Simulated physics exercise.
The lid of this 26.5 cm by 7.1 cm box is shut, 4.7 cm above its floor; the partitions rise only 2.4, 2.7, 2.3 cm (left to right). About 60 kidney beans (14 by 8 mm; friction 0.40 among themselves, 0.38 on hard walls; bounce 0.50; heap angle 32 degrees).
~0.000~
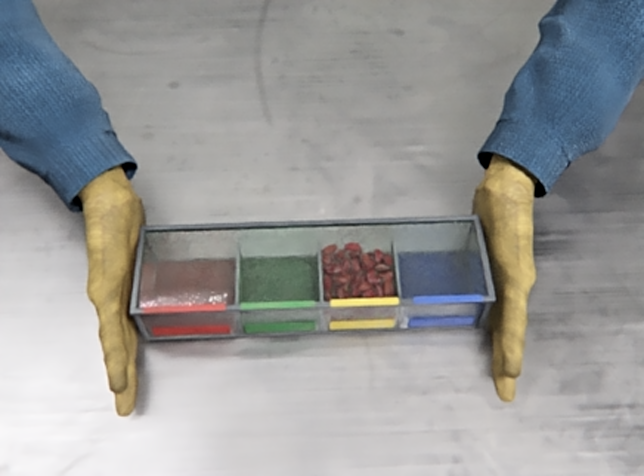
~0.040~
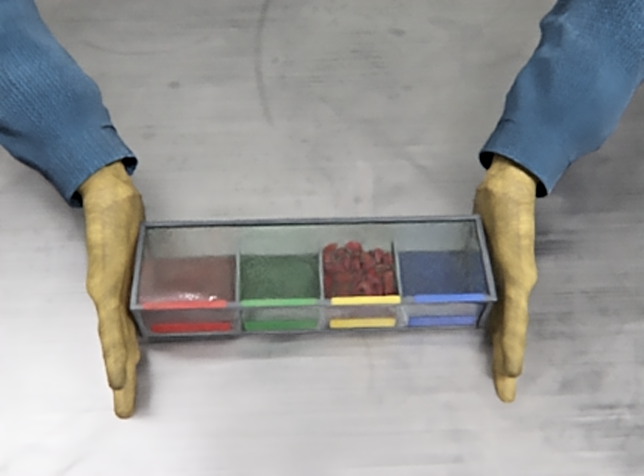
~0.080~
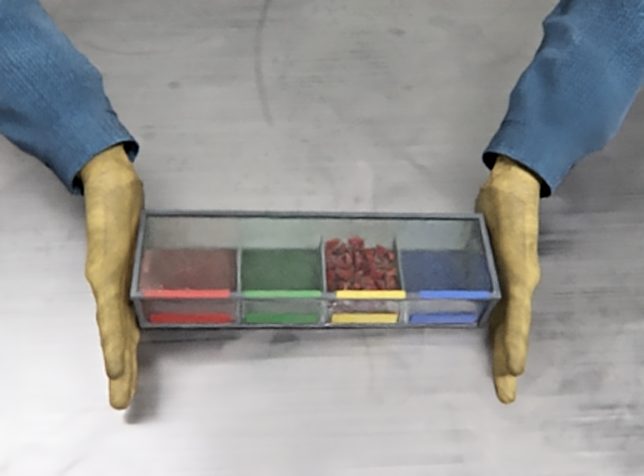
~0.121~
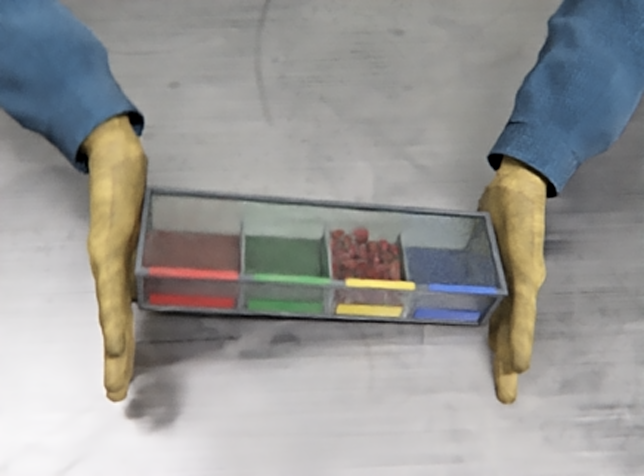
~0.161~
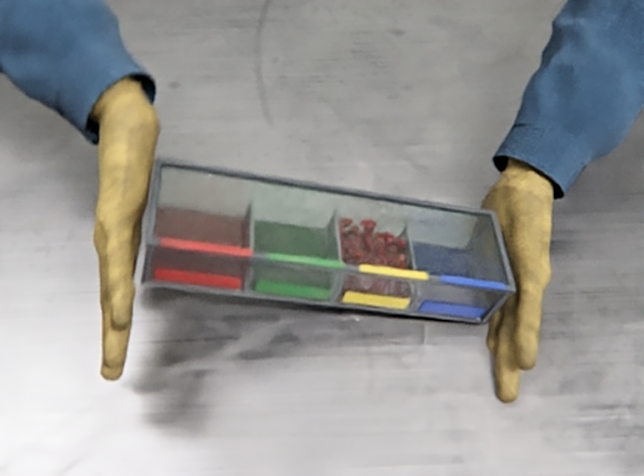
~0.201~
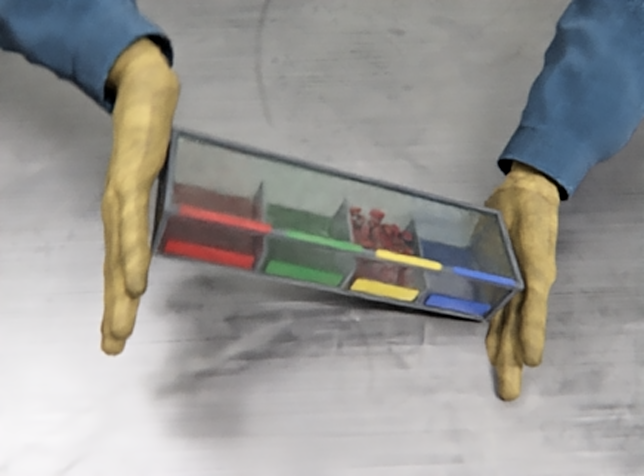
Two hands holding a clear four-section box with red beans in the yellow-marked section, raising its left end into a slant.
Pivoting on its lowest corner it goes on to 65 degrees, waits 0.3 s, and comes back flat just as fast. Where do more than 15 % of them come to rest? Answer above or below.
Red compartment: Below; blue compartment: Above; green compartment: Below; yellow compartment: Above.
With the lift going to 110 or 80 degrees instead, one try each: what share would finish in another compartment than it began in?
Some 90 and 55 per cent.
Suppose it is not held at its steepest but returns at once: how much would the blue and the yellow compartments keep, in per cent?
In that case blue 25; yellow 75.
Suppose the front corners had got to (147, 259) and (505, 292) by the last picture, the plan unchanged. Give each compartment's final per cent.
Red 0, blue 25, green 0, yellow 75.
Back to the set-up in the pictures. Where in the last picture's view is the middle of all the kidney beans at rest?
At about (383, 276).
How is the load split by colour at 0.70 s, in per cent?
Red 0; blue 25; green 0; yellow 75.
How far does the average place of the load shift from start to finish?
Some 3.0 cm.
After 0.70 s, tilt 65 degrees; blue 25 %, yellow 75 %.
After 1.03 s, tilt 36 degrees; blue 30 %, yellow 70 %.
After 1.45 s, tilt 0 degrees; blue 30 %, yellow 70 %.
By 1.9 s all is still; red 0 %, blue 30 %, green 0 %, yellow 70 %.
